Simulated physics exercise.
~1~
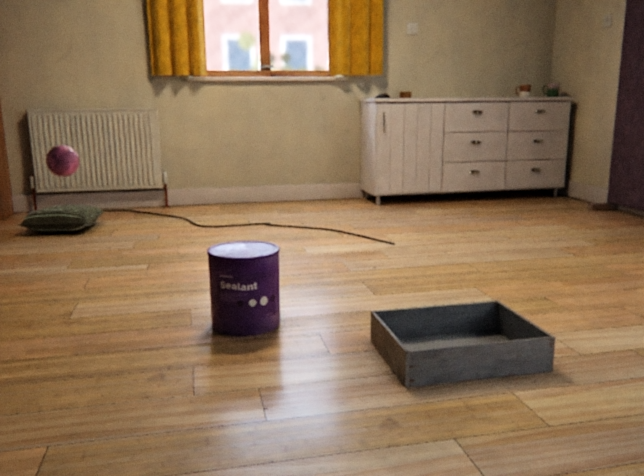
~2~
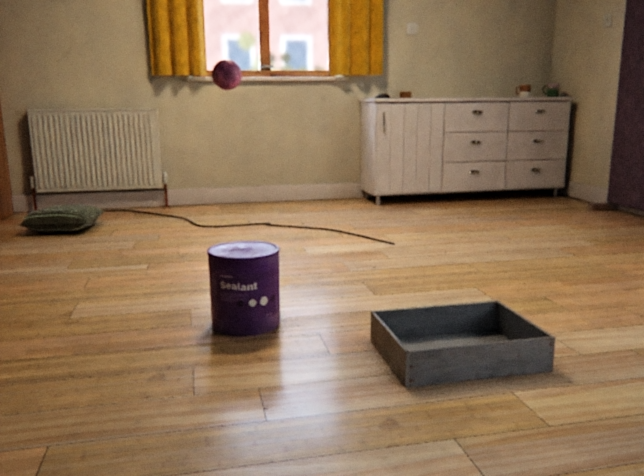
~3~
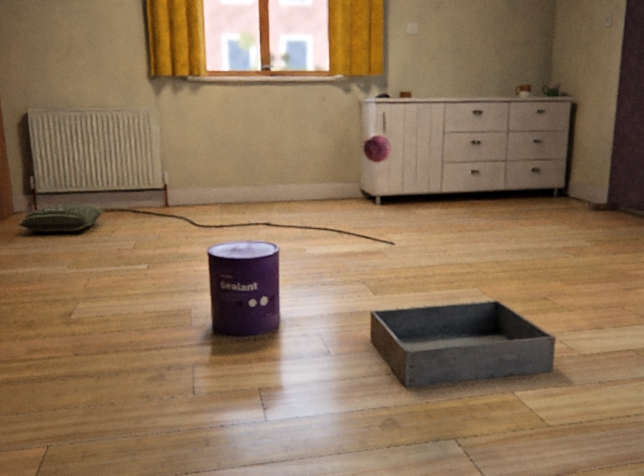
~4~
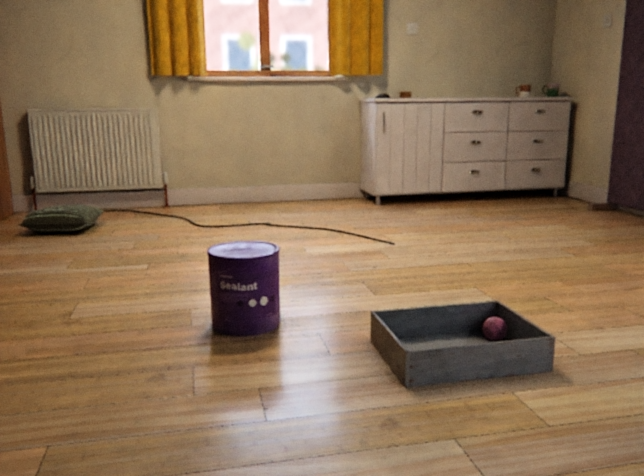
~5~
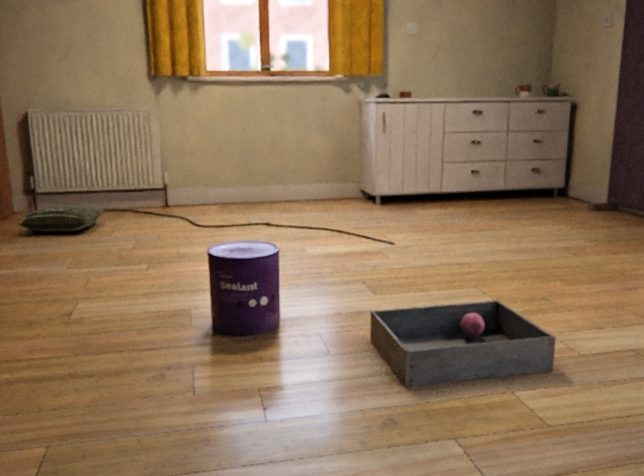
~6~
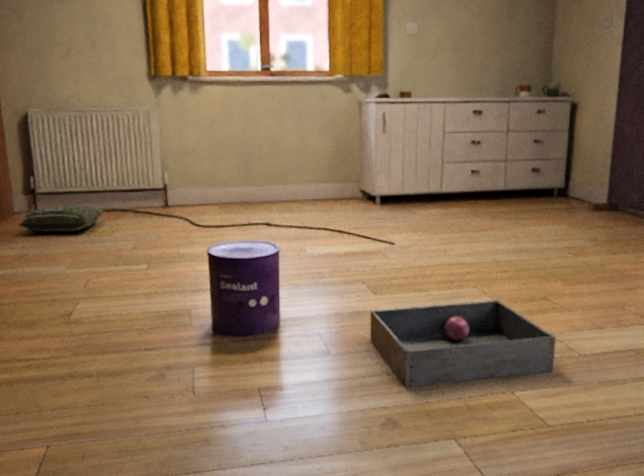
A pink ball flies through the air from the left side of a room with a wooden floor, seen from a still, slightly raised view. A purple pail labelled as sealant stands left of centre, and an open grey box sits to its right, with a radiator, yellow curtains and a pale cabinet behind. The ball rises in front of the window, then drops to the right past the cabinet and lands inside the box. It shifts a little to the left there and ends within the box, while the pail stays in place.
